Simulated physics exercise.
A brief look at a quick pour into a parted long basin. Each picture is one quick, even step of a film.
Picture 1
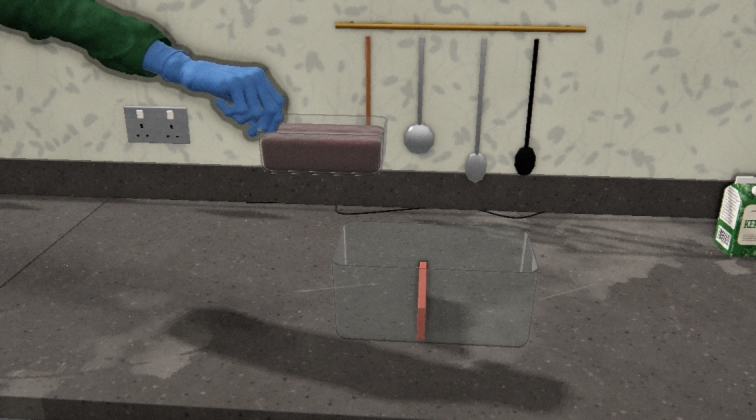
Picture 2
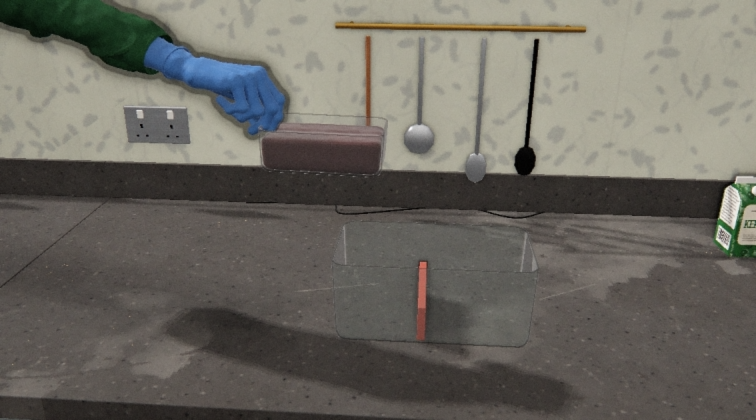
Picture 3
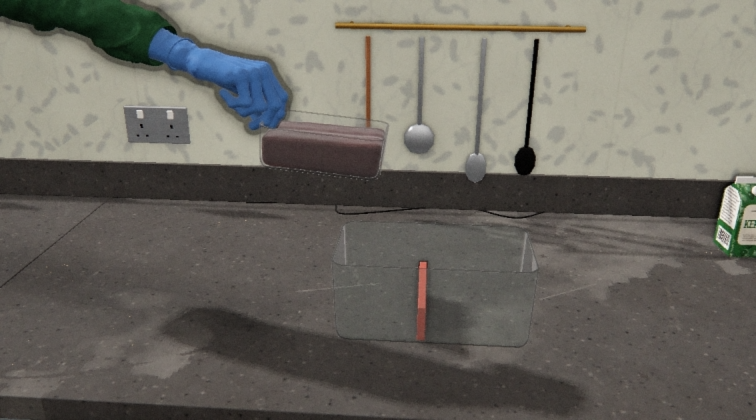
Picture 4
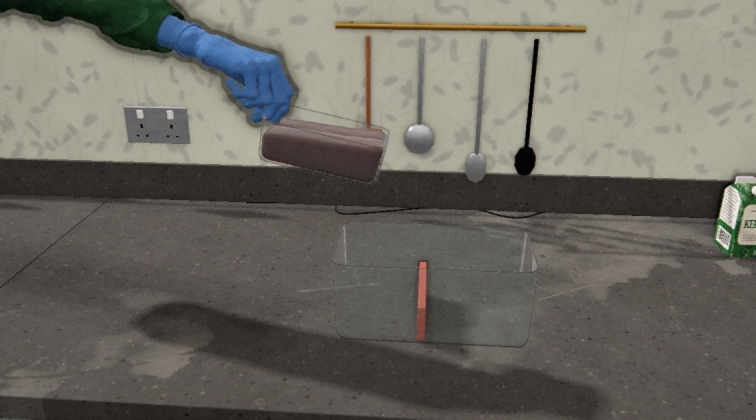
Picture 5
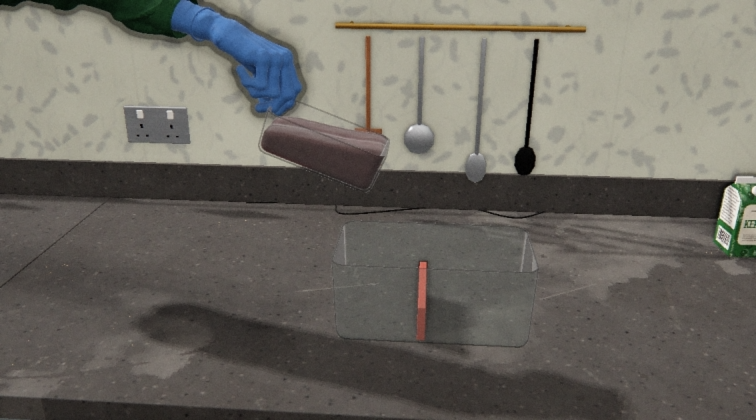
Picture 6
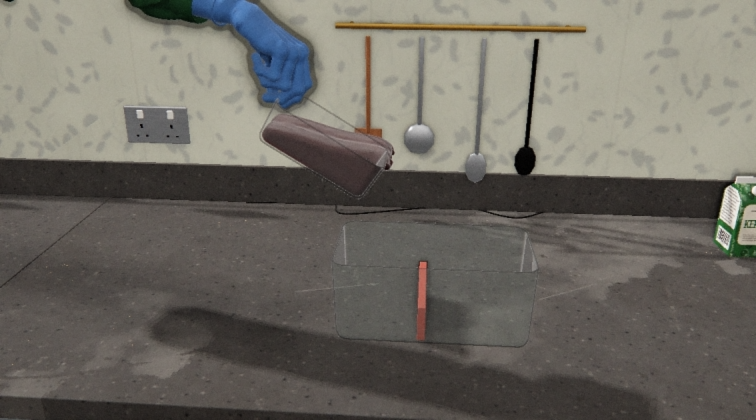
In a kitchen, a blue-gloved hand holds a clear container of dark, brownish liquid above a transparent basin with a red divider on a grey counter, then steadily tilts it down to the right until liquid reaches the lowered edge.
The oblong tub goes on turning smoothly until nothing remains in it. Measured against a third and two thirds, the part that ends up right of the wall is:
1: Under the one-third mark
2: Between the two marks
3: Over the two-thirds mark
(2) Between the two marks.
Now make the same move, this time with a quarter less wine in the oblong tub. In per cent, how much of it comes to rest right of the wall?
Near 30 parts in a hundred.
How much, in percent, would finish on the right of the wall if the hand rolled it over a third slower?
Around 60 percent ends up there.
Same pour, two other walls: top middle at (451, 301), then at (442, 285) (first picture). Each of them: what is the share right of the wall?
First some 30, then 10 per cent.
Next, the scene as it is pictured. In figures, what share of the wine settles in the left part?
About 45 percent.
A moment on, the oblong tub is tipped on its side and 11 per cent is still to pour, 12 is left of the wall and 28 right of it.
Next, the oblong tub is tipped on its side and 1 per cent is still to pour, 42 is left of the wall and 51 right of it.
Then the oblong tub is tipped on its side and 0 per cent is still to pour, 45 is left of the wall and 48 right of it.
Later the oblong tub is tipped on its side and 0 per cent is still to pour, 46 is left of the wall and 49 right of it.
At rest 46 per cent lies left of the wall, 49 right of it and 5 outside.
